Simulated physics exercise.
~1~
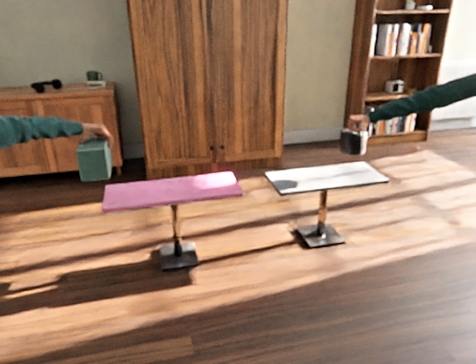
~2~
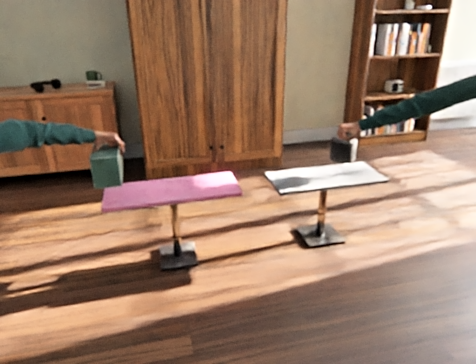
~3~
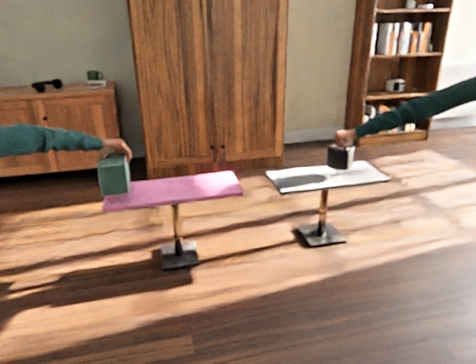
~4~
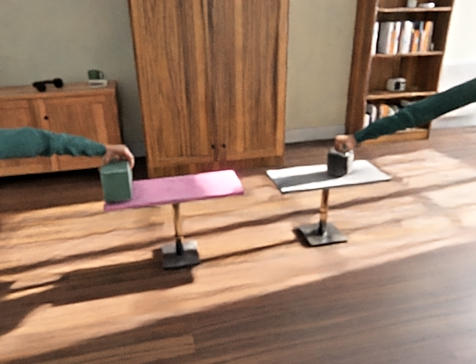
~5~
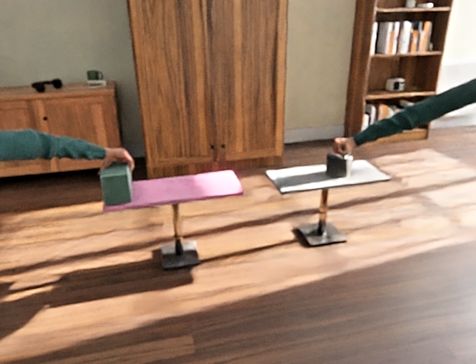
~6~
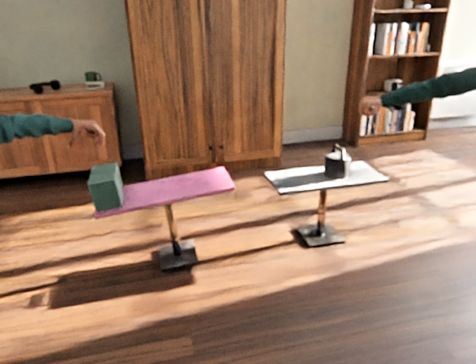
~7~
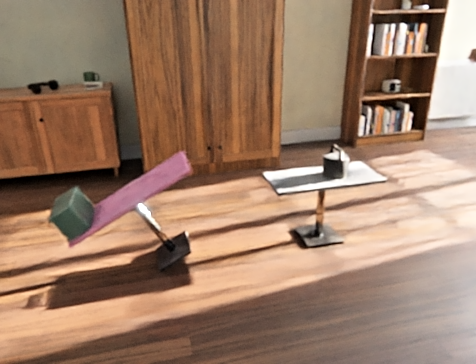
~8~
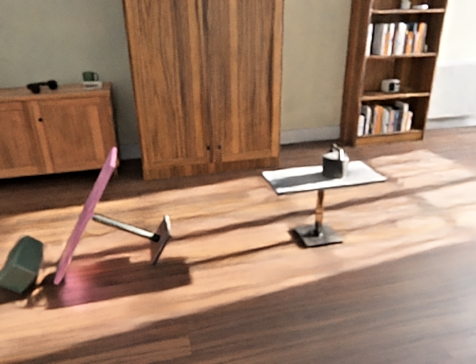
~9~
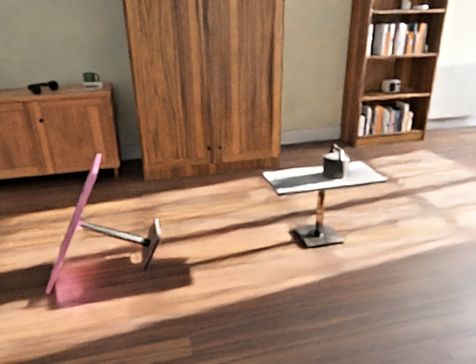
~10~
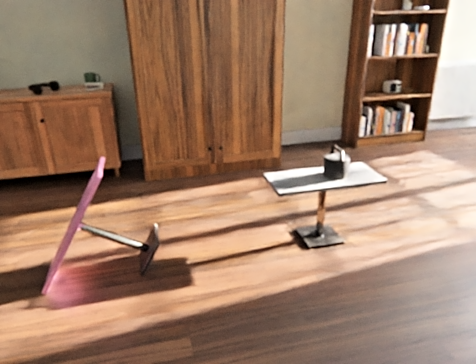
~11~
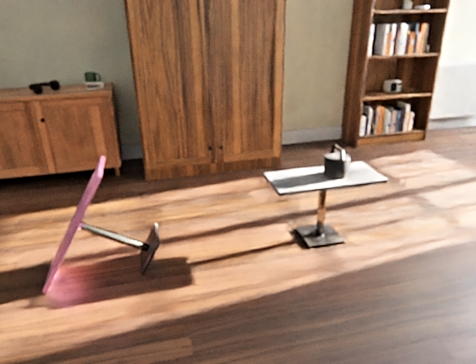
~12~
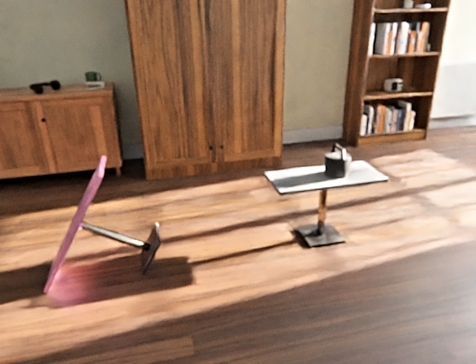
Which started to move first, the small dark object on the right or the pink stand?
The small dark object on the right moved first, as a hand lowered it toward the grey side table. The pink stand only began to move later, when it tipped over to the left.
